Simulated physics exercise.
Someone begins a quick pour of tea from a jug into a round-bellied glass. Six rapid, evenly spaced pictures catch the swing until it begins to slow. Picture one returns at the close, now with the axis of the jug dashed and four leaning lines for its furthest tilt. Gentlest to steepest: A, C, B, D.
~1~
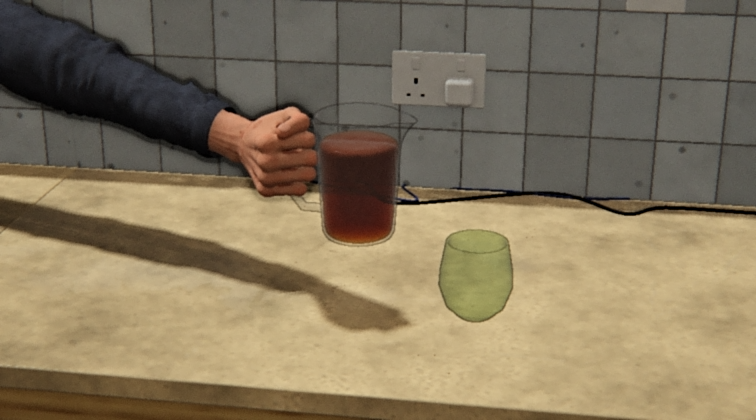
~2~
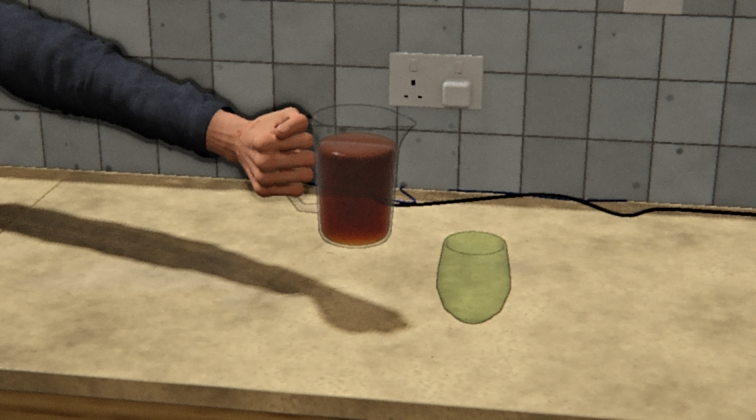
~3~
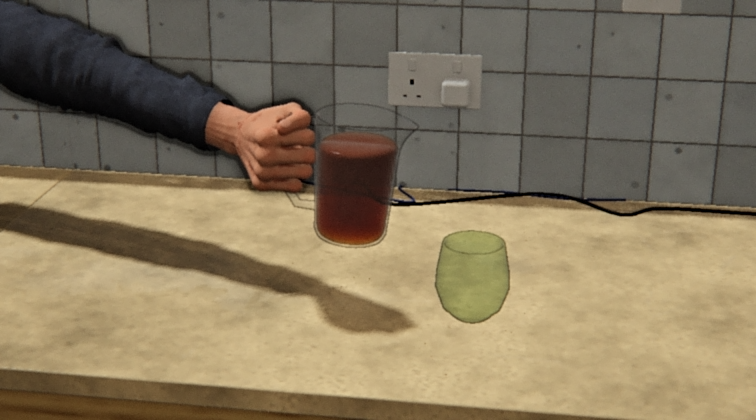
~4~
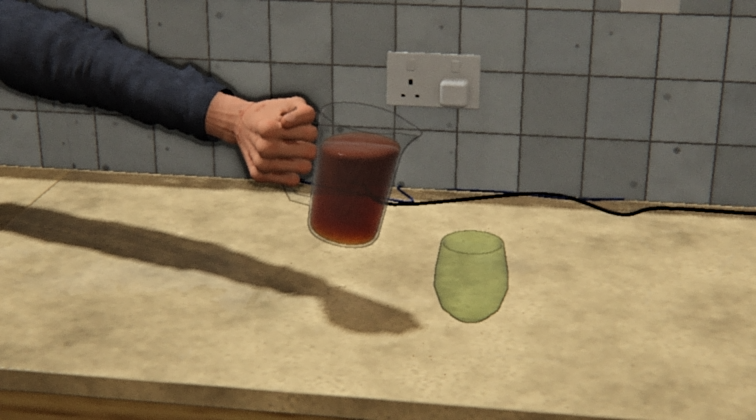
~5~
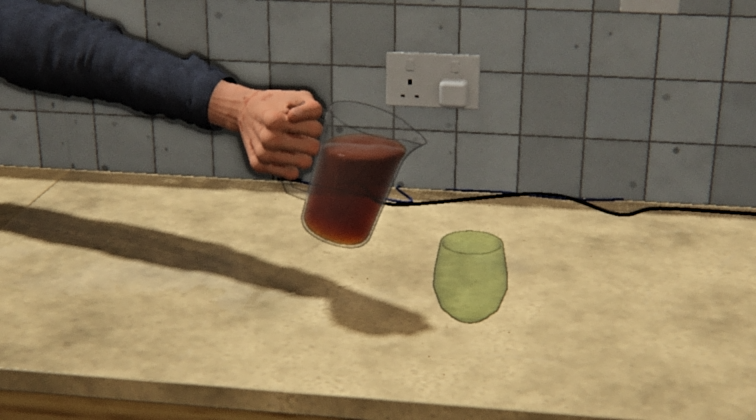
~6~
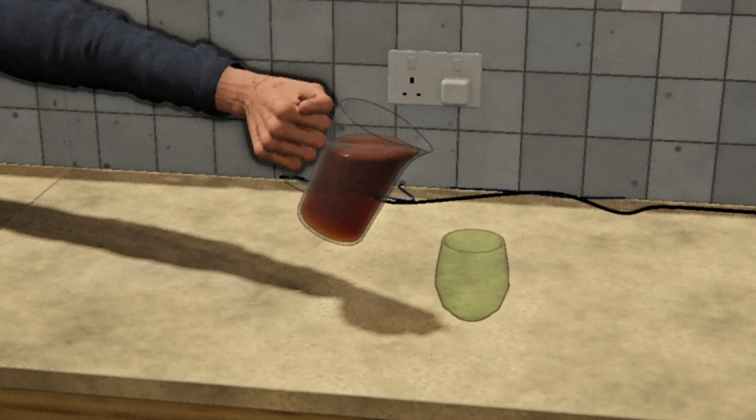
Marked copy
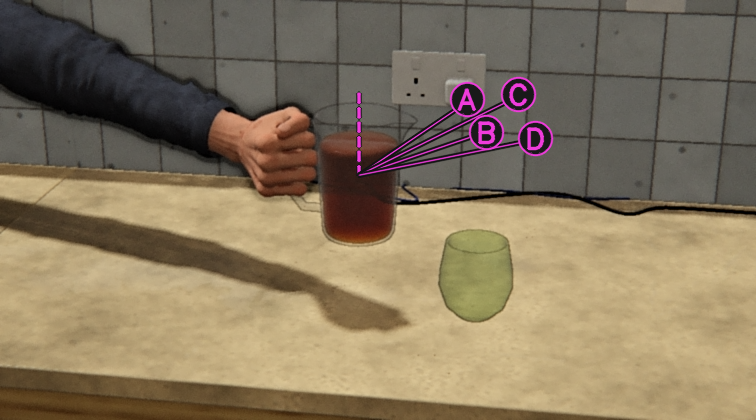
In this clip, a hand in a dark sleeve holds a clear jug of reddish-brown tea upright on a counter, then lifts its handle side and tilts it gradually rightward toward an empty green round-bellied glass.
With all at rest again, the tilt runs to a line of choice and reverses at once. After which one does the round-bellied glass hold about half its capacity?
C works best here.
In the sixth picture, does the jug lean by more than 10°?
Yes.
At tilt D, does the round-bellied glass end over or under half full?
Over.
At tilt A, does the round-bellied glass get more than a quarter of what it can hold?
Yes, it does.
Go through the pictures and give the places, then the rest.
Upright, lip at (416, 120); rim of the round-bellied glass round (477, 241); nothing has left yet.
Upright, lip at (415, 124); nothing has left yet.
Tipped about 5°, lip at (417, 127); nothing has left yet.
Tipped about 11°, lip at (421, 133); nothing has left yet.
Tipped about 18°, lip at (425, 142); nothing has left yet.
Tipped about 25°, lip at (431, 150); nothing has left yet.
On the marked copy, A at (454, 110); B at (469, 137); C at (504, 103); D at (519, 142).
If A is chosen, the round-bellied glass ends with about 34 % of what it can hold.
If B is chosen, the round-bellied glass ends with about 74 % of what it can hold.
If C is chosen, the round-bellied glass ends with about 51 % of what it can hold.
If D is chosen, the round-bellied glass ends with about 94 % of what it can hold; 4 % of the tea is spilt.
